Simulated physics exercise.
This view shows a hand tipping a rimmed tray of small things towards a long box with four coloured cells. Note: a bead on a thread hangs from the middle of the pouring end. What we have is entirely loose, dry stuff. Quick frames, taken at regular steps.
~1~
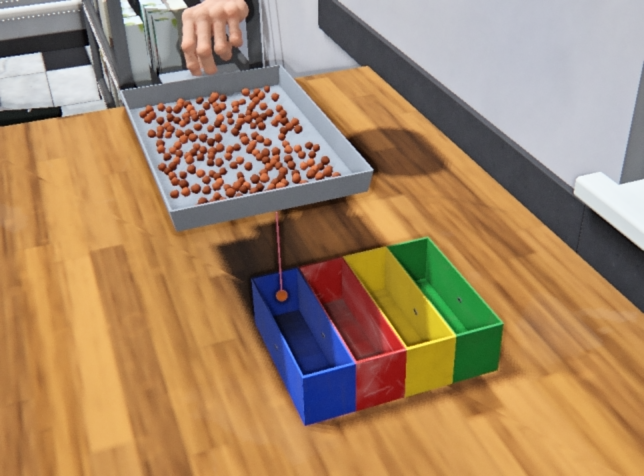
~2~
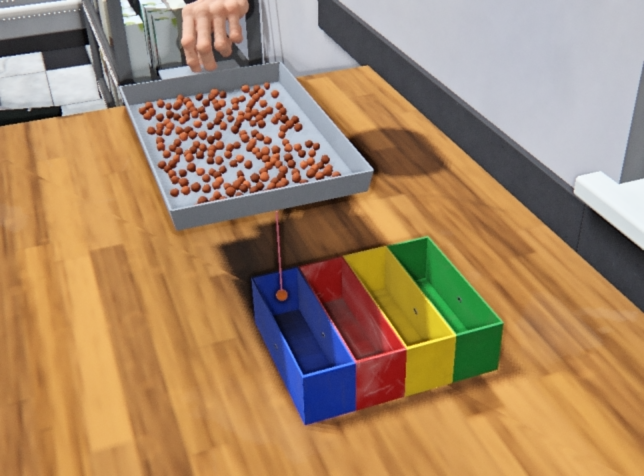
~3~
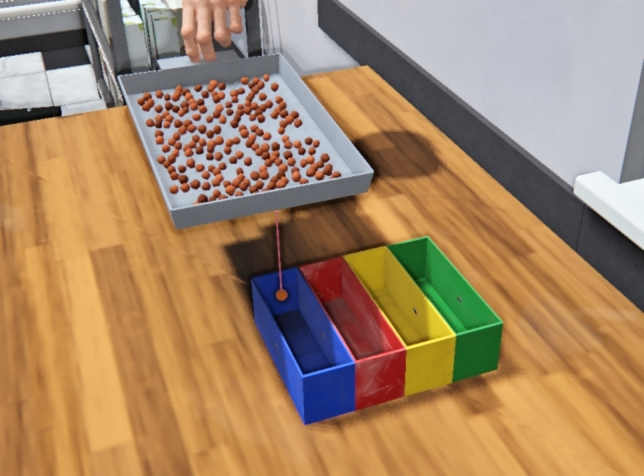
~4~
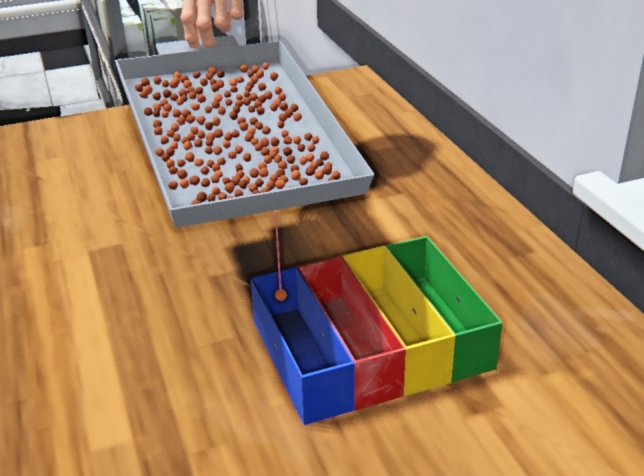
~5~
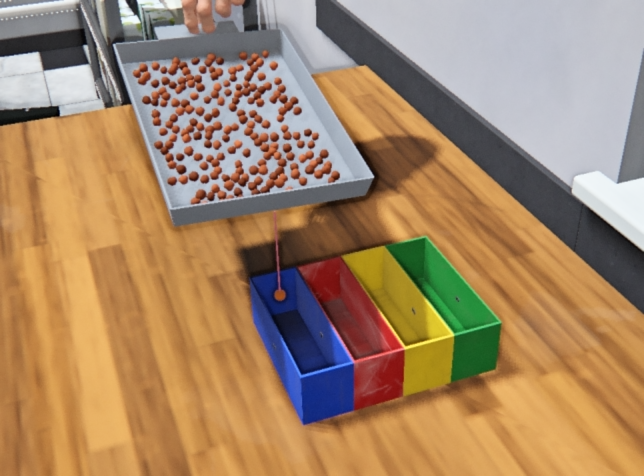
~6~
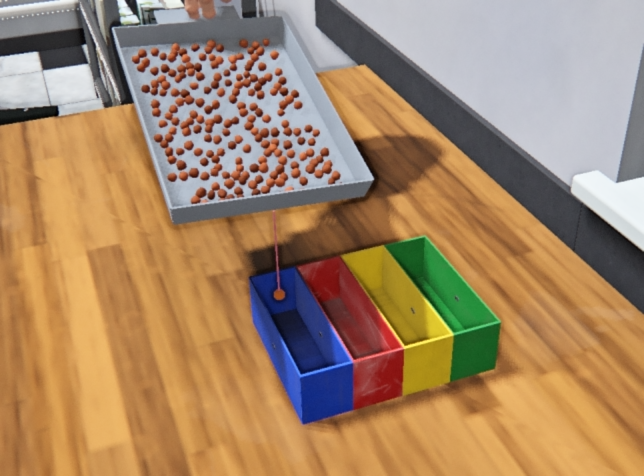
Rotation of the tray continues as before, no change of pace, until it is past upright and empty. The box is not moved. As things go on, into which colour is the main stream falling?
The main stream falls into the red cell.
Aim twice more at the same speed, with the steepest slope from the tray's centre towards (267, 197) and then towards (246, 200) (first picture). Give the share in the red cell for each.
So it's 20 percent with the first slope and 10 percent with the other.
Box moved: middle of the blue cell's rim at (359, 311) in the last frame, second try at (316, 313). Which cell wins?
That blue cell first, the cell in red second.
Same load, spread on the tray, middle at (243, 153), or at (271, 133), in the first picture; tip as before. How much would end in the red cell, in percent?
In order, roughly 40 % and 50 %.
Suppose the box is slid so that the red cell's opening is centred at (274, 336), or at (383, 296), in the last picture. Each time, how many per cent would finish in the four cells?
The first yields 100 per cent and the second 80 per cent.
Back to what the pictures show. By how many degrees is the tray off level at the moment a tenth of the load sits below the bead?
Roughly 105°.
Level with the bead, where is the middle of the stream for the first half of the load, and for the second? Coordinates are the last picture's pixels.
About (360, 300), and after that about (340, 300).
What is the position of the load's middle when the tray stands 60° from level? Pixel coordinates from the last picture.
I'd mark the middle close to (299, 165).
Shortly afterwards, tray tipped steeply; all but a few on the tray; only a few falling or outside the box.
Next, tray tipped right over; all but a few on the tray; only a few in the yellow cell; only a few in the red cell; only a few in the blue cell; only a few falling or outside the box.
Some moments later, tray tipped past a quarter turn; near half in the red cell; near a quarter in the blue cell; near a quarter in the yellow cell; a little falling or outside the box.
In the end, tray tipped past a quarter turn; near half in the red cell; near a quarter in the blue cell; near a quarter in the yellow cell; none at all in the green cell; a little outside the box.
